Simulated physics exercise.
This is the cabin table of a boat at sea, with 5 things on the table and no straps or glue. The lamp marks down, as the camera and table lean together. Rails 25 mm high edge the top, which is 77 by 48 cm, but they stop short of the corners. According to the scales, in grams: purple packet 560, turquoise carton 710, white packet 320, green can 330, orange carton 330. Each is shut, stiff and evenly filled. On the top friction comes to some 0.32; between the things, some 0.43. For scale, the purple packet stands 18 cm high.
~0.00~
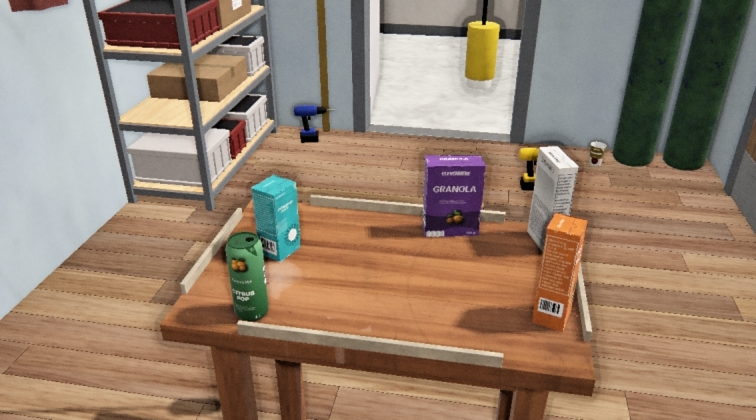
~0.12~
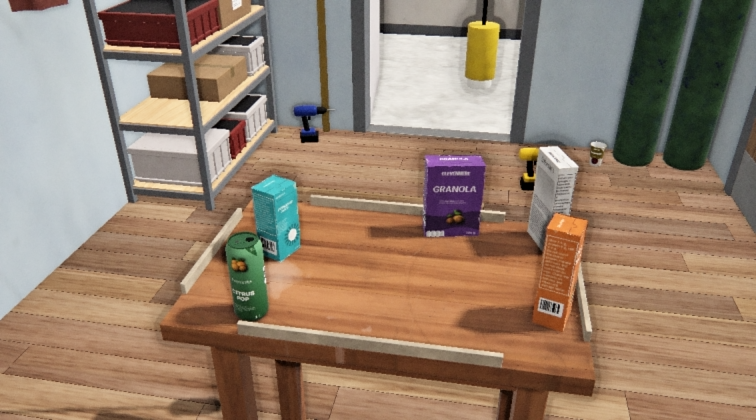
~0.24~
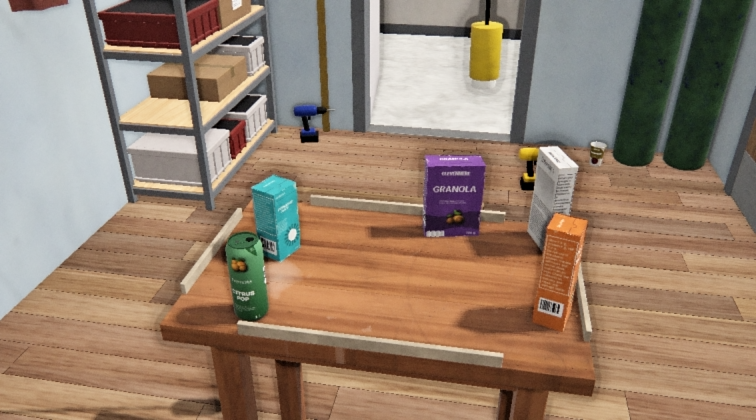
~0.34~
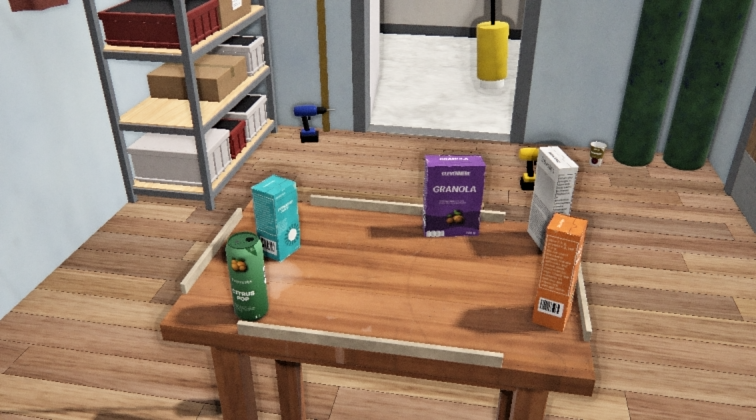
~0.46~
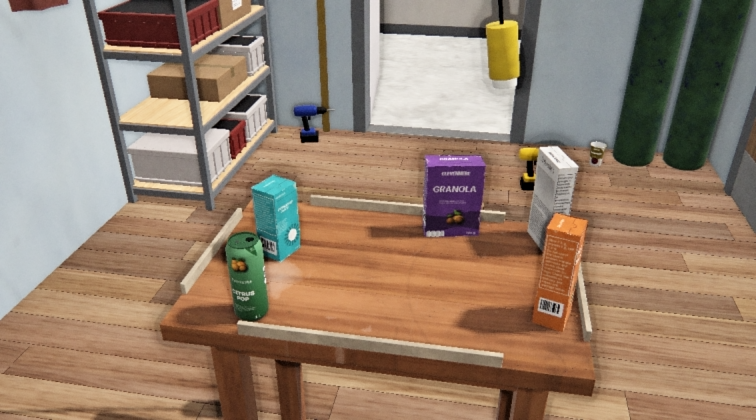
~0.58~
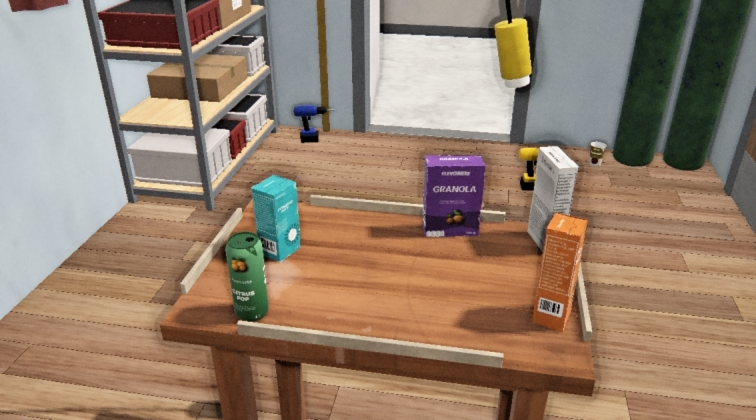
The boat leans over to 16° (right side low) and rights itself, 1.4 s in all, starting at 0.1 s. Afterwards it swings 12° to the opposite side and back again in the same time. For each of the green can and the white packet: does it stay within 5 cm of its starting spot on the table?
Green can: Yes; white packet: No.
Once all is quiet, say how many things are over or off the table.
Total: 1.
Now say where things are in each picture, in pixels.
In the first frame, boat level; green can (248, 278); white packet (551, 201).
In the second frame, boat level; orange carton (559, 273); purple packet (452, 197).
In the third frame, floor tilted 2°, right side down; turquoise carton (277, 219); orange carton (559, 273).
In the fourth frame, floor tilted 4°, right side down; purple packet (452, 197); turquoise carton (277, 219).
In the fifth frame, floor tilted 8°, right side down; orange carton (559, 273); purple packet (452, 197).
In the sixth frame, floor tilted 12°, right side down; green can (248, 278); white packet (551, 201).
By 1.18 s, floor tilted 7°, right side down; white packet now off the table.
By 1.38 s, floor tilted 1°, right side down.
By 1.58 s, boat level.
When it is over (3.4 s), off the table, white packet; the other 4 within 5 cm of the start. In the last view, green can near (248, 278).
